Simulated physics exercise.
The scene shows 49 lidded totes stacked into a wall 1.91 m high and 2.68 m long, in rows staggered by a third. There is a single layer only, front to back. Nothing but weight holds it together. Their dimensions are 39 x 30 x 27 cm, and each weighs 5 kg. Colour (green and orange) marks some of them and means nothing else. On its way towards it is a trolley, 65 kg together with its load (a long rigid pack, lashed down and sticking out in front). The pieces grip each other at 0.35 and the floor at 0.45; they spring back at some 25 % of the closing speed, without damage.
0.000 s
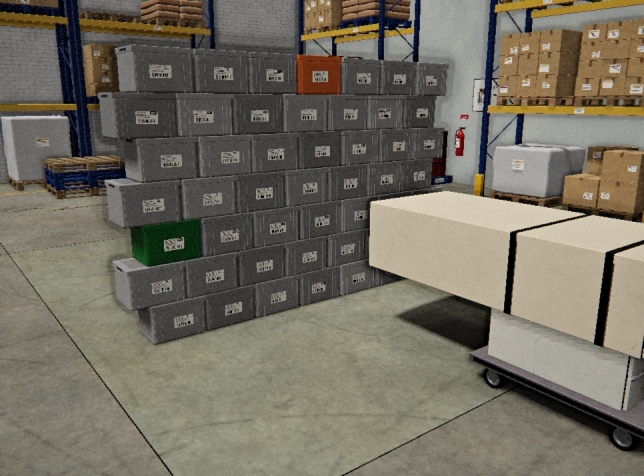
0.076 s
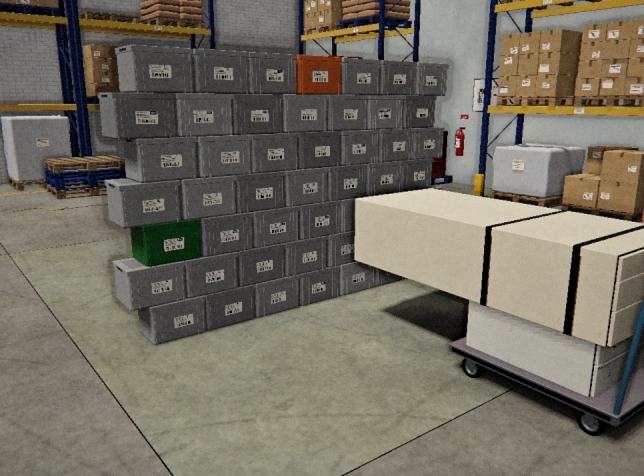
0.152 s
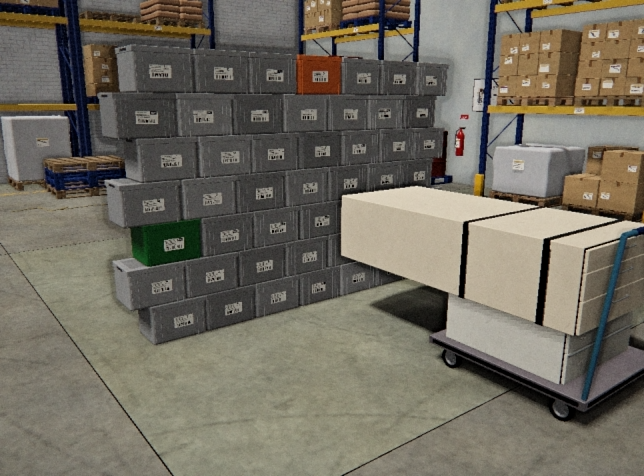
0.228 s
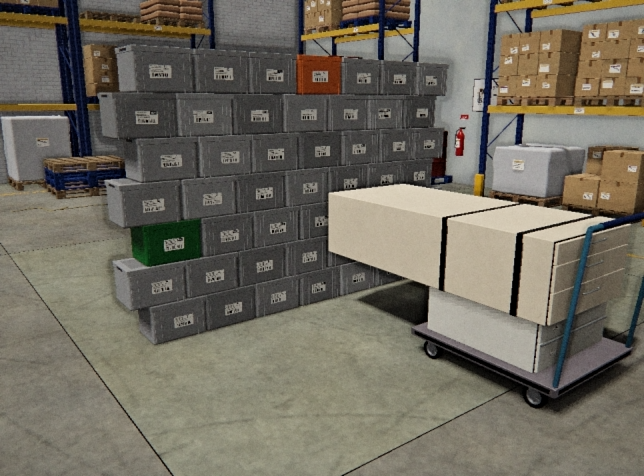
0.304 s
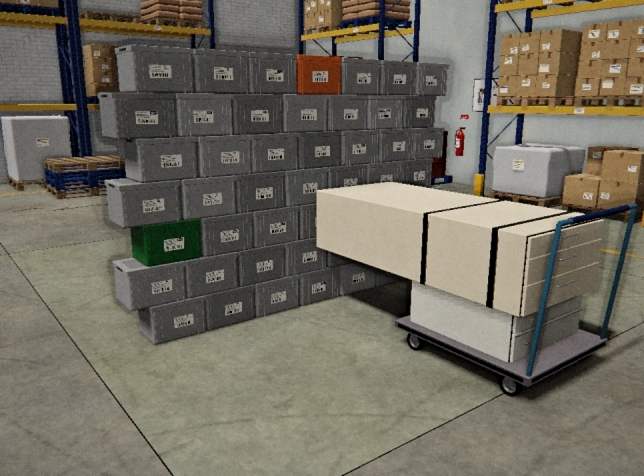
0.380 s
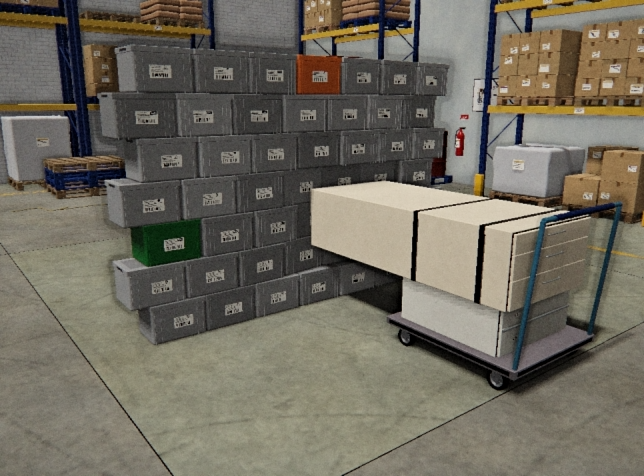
In a warehouse, a loaded trolley rolls left until its long pack meets stacked grey totes.
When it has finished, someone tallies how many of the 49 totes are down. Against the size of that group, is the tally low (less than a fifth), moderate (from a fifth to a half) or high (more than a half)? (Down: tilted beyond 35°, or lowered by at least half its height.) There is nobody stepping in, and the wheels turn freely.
Low.
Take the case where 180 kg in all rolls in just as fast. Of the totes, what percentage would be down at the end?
In that case, around 60 percent.
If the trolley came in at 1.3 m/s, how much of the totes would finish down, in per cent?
At that speed, around 0 percent of them would finish down.
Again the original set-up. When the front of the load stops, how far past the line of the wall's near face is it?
Roughly 10 centimetres past it.
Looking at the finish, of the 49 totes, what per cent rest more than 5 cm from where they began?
The share is 35 per cent.
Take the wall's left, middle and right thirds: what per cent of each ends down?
Going left to right, I get 0, 0 and 0 percent.
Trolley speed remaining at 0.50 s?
The trolley is doing roughly 0.3 m/s at that moment.
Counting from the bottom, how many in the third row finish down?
I count 0 down there.
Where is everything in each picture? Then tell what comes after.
In the first picture (we follow the side turned to the camera), load (376, 223) 64 cm short of the wall; green tote (174, 243); orange tote (321, 75); no piece has moved.
In the second picture, load (360, 219) 48 cm short of the wall; green tote (174, 243).
In the third picture, load (346, 215) 33 cm short of the wall; orange tote (321, 75).
In the fourth picture, load (333, 212) 17 cm short of the wall; green tote (174, 243).
In the fifth picture, load (321, 209) 22 mm short of the wall; orange tote (321, 75).
In the sixth picture, load (315, 207) 6 cm into the wall's line; orange tote (321, 76); green tote (174, 243); 9 stirred so far.
Around 0.50 s, load 13 cm past the wall's line, still rolling; none of the 49 totes down, 21 disturbed; orange tote displaced 26 mm.
Around 1.10 s, load 15 cm past the wall's line, stopped; none of the 49 totes down, 28 disturbed; orange tote displaced 9 cm.
Finally (2.1 s), load 12 cm past the wall's line, stopped; none of the 49 totes down, 25 disturbed; orange tote displaced 54 mm; green tote unmoved. That is 0 per cent. Seen by the last camera, middles, orange tote near (306, 76), green tote near (165, 239).
